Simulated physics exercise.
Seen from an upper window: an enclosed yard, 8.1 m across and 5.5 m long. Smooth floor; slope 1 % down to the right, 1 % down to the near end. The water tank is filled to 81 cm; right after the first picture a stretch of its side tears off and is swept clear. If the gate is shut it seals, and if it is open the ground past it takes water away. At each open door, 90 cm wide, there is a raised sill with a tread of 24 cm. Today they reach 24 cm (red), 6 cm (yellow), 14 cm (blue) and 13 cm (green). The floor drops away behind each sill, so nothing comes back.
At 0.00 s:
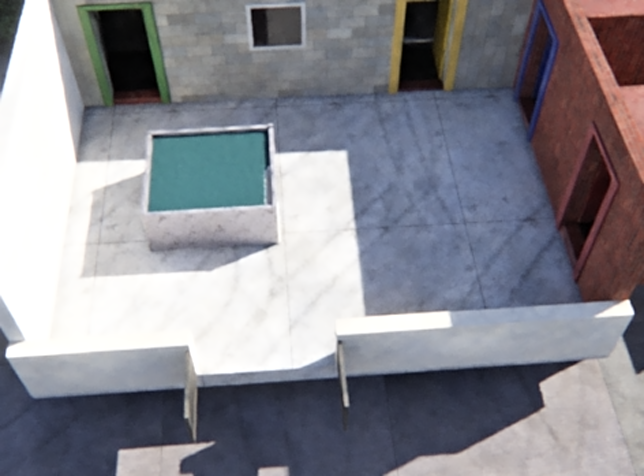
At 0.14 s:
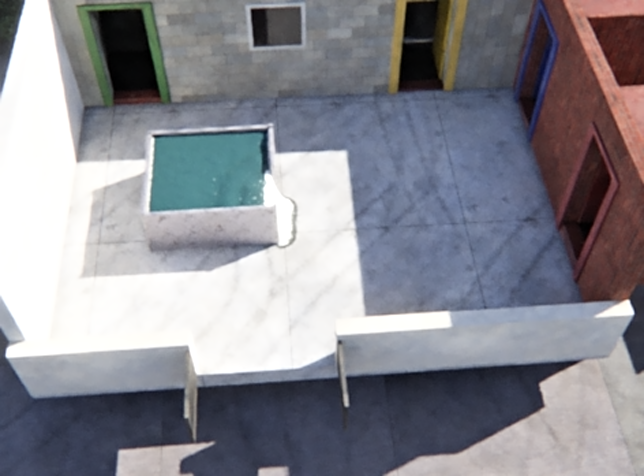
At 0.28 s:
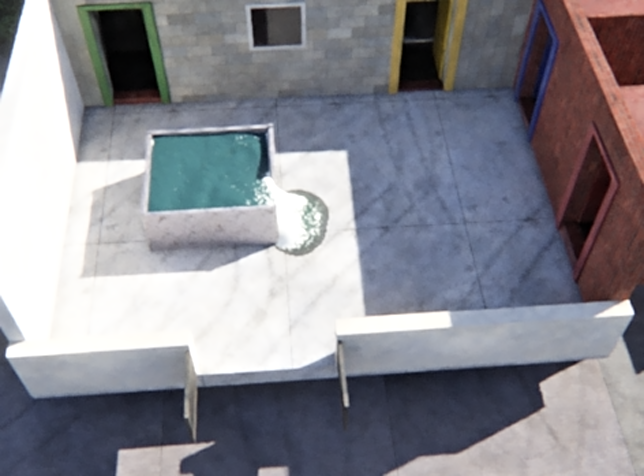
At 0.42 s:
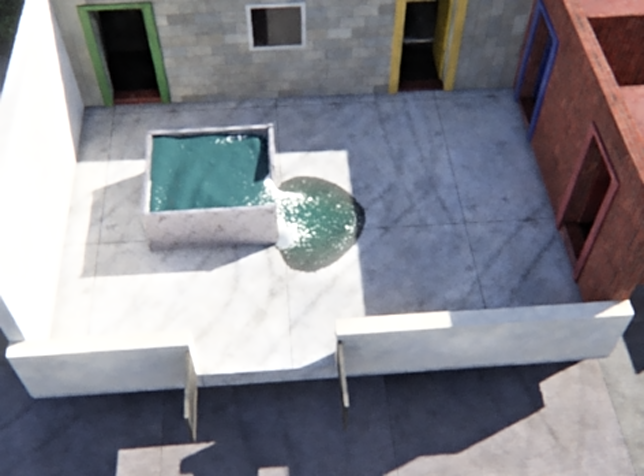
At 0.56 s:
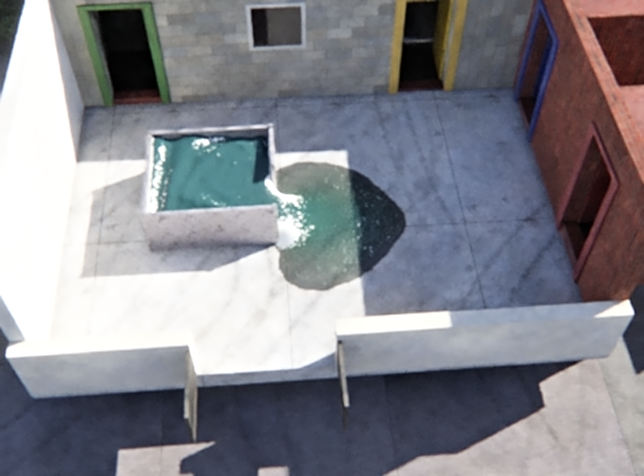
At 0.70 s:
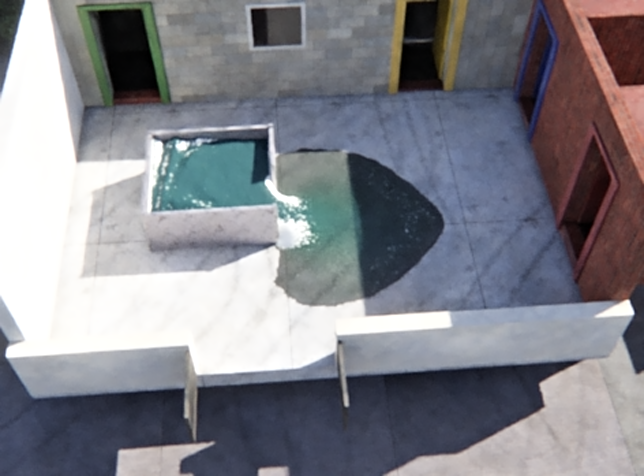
In the video, a raised tank of green water stands in a walled yard with colored doorways; water bursts from its right side and spreads across the pale floor in a widening pool as the level in the tank lowers.
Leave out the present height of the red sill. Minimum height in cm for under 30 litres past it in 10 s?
Approx. 18 cm.
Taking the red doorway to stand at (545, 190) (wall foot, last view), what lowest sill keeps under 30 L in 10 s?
Around 16 cm would do it.
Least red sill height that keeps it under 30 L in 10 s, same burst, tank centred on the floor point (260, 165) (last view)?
16 cm or thereabouts.
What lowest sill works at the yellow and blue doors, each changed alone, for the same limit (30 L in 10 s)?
About 6.5 cm at yellow and about 12.0 cm at blue.
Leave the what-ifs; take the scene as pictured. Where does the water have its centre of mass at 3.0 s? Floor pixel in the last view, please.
My guess is close to (357, 218).
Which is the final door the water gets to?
Coming last is the green one.
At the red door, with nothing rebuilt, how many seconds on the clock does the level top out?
Near 2.4 seconds.
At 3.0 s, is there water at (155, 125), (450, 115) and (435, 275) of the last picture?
So the three spots come out spared, swamped, swamped, in that order.
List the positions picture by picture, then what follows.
The first frame shows still water, 81 cm deep, in the water tank at (210, 171); the red door at (583, 213) is dry.
In the second frame, the gap is at (274, 209), the front 0.3 m out at (293, 211); the back of the water tank holds 81 cm.
In the third frame, the front is at (323, 223), 0.8 m from the gap at (274, 210); 0.8 m2 of floor is wet, 81 cm left at the back.
In the fourth frame, the gap is at (274, 211), the front 1.4 m out at (359, 224); the back of the water tank holds 79 cm.
In the fifth frame, the gap is at (274, 211), the front 2.1 m out at (400, 228); the back of the water tank holds 72 cm.
In the sixth frame, water pours out at (274, 210) and has run 2.7 m, to (437, 231); about 4 cm deep outside, 68 cm at the back; 2.1 m in a straight line remain to the red door at (583, 213).
After 1.4 s water covers 40 % of the floor, deepest (40 cm) near (287, 228); 10 cm at the red door, 0 litres in over its 24 cm sill.
After 3.0 s water covers 50 % of the floor, deepest (36 cm) near (533, 327); 25 cm at the red door, 1 litre in over its 24 cm sill.
After 10.0 s water covers 85 % of the floor, deepest (14 cm) near (560, 336); 13 cm at the red door, 4 litres in over its 24 cm sill.
At the red door as built, the water arrived by 1.4 s and peaked near 26 cm at 2.4 s.
Run again over the same 10 s with other heights there, 62 litres in over 15.5 cm, 13 litres over 21 cm. The limit of 30 litres is kept from about 18 cm up.
